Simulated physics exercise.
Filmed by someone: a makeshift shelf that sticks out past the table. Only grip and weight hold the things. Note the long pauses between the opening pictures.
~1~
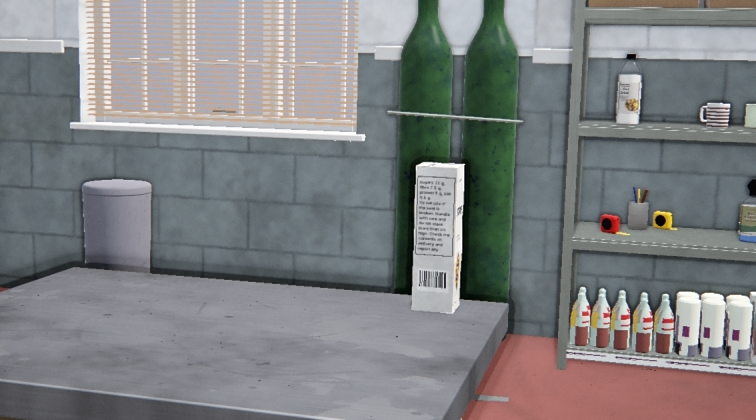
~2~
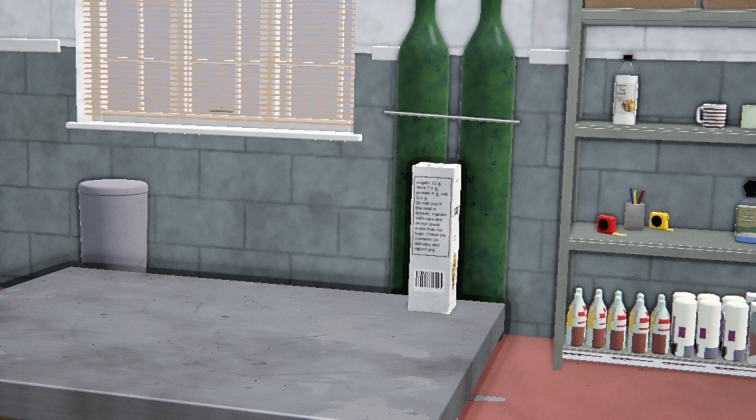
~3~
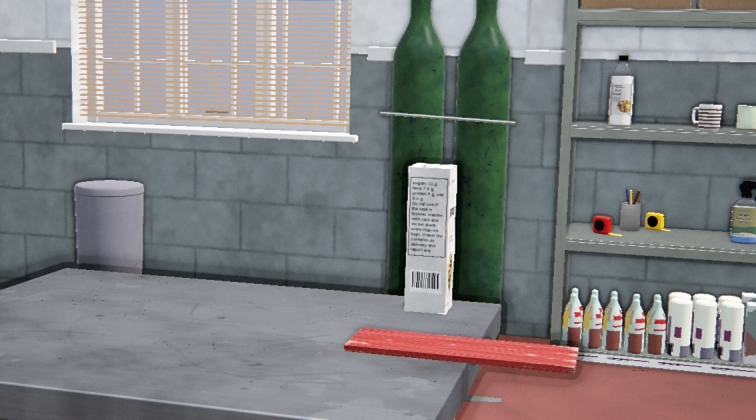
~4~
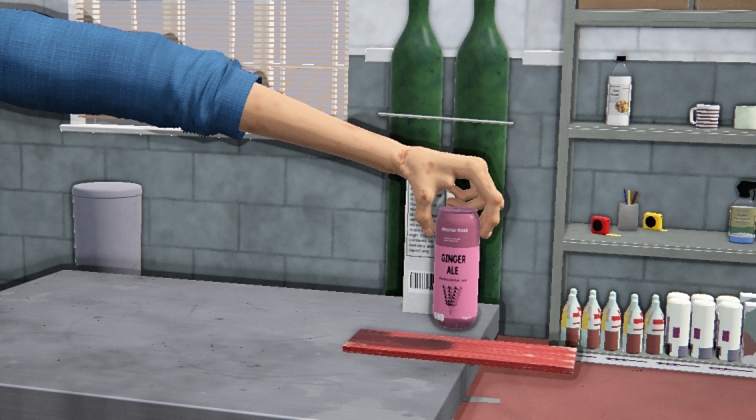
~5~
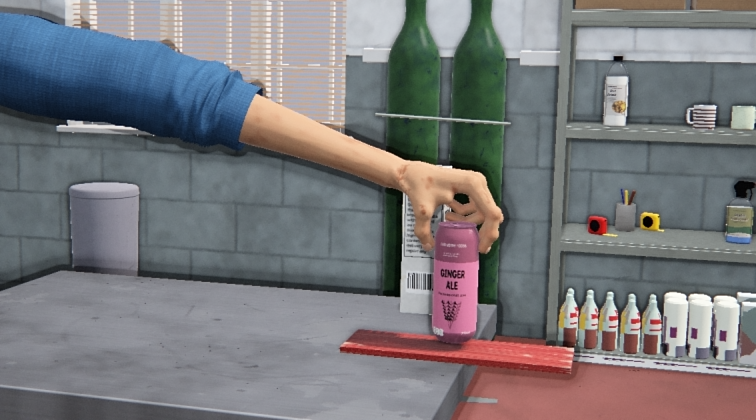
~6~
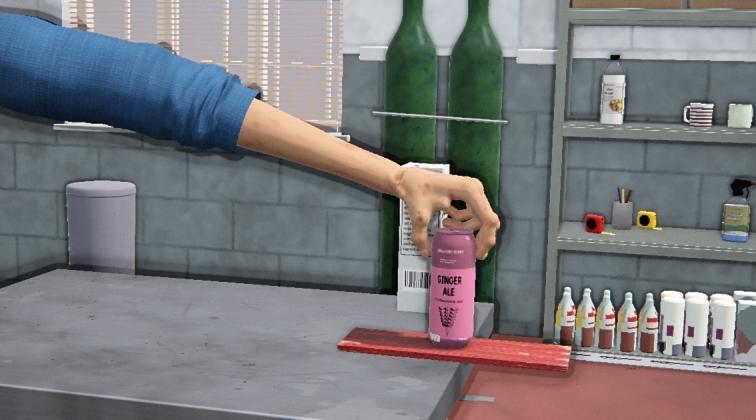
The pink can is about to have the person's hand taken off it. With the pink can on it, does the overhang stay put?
Stable.
Then, 0.40 s later than the last frame, all is still.
Then, 0.70 s later than the last frame, pink can resting near (452, 289).
When it is over, all 3 as before. End places, in pixels of the last picture, pink can near (452, 289). The plank stays on the table.
